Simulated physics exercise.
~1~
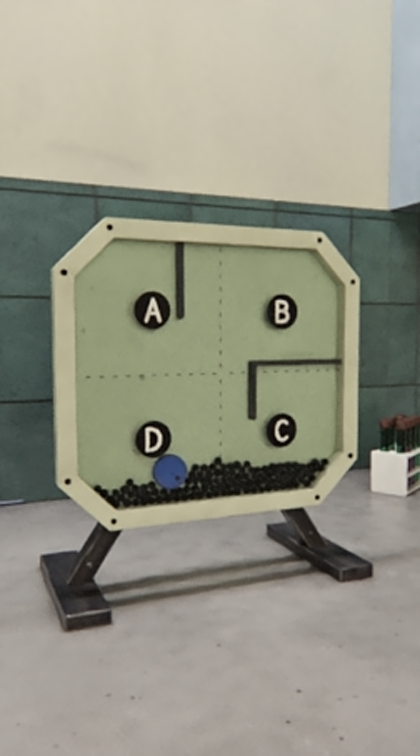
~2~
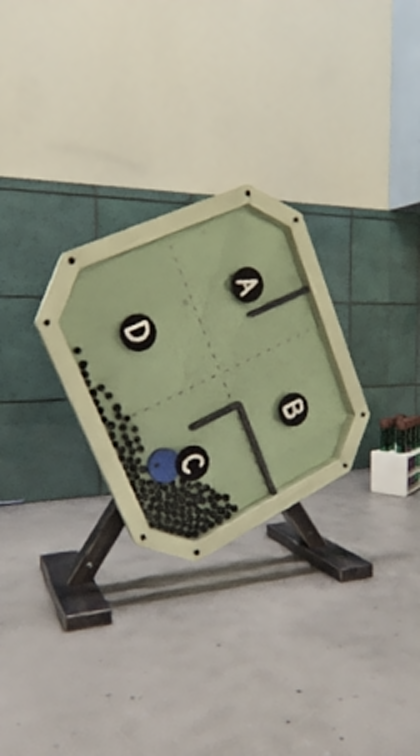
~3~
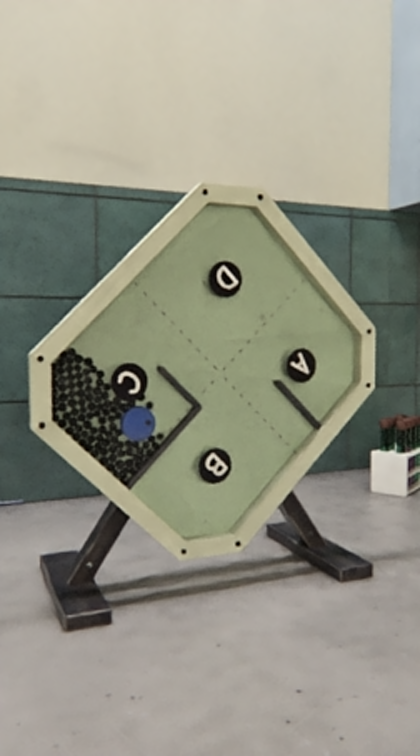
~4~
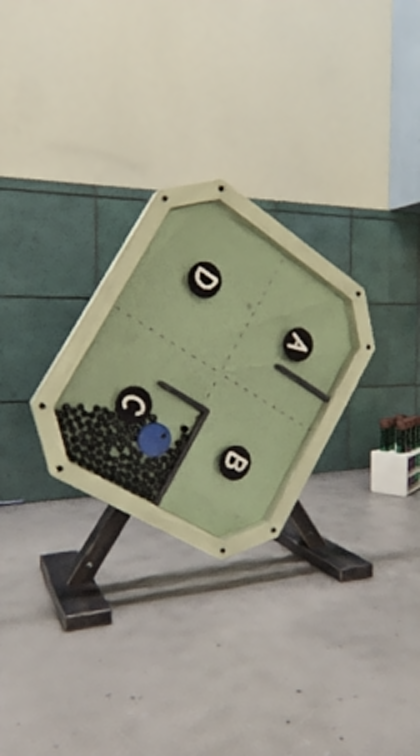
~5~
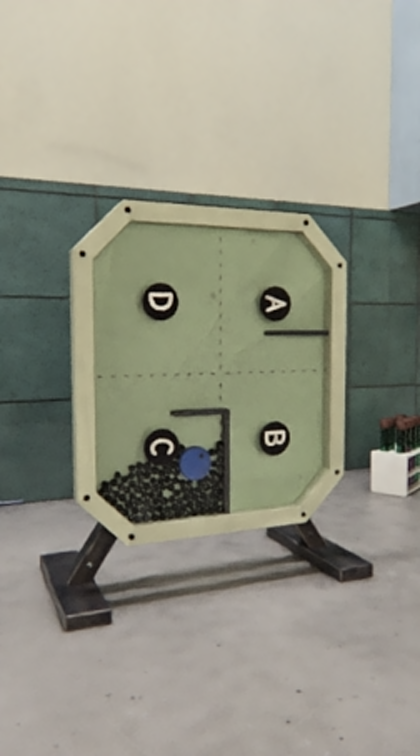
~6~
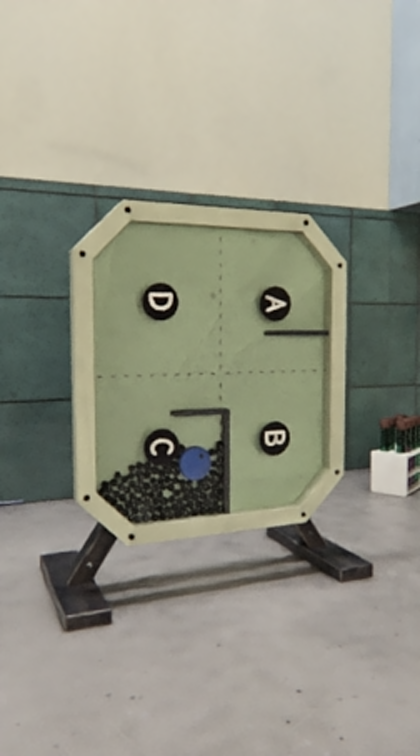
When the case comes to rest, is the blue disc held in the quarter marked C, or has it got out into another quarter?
The blue disc is held in the quarter marked C, resting among the black beads beside the bent bar.
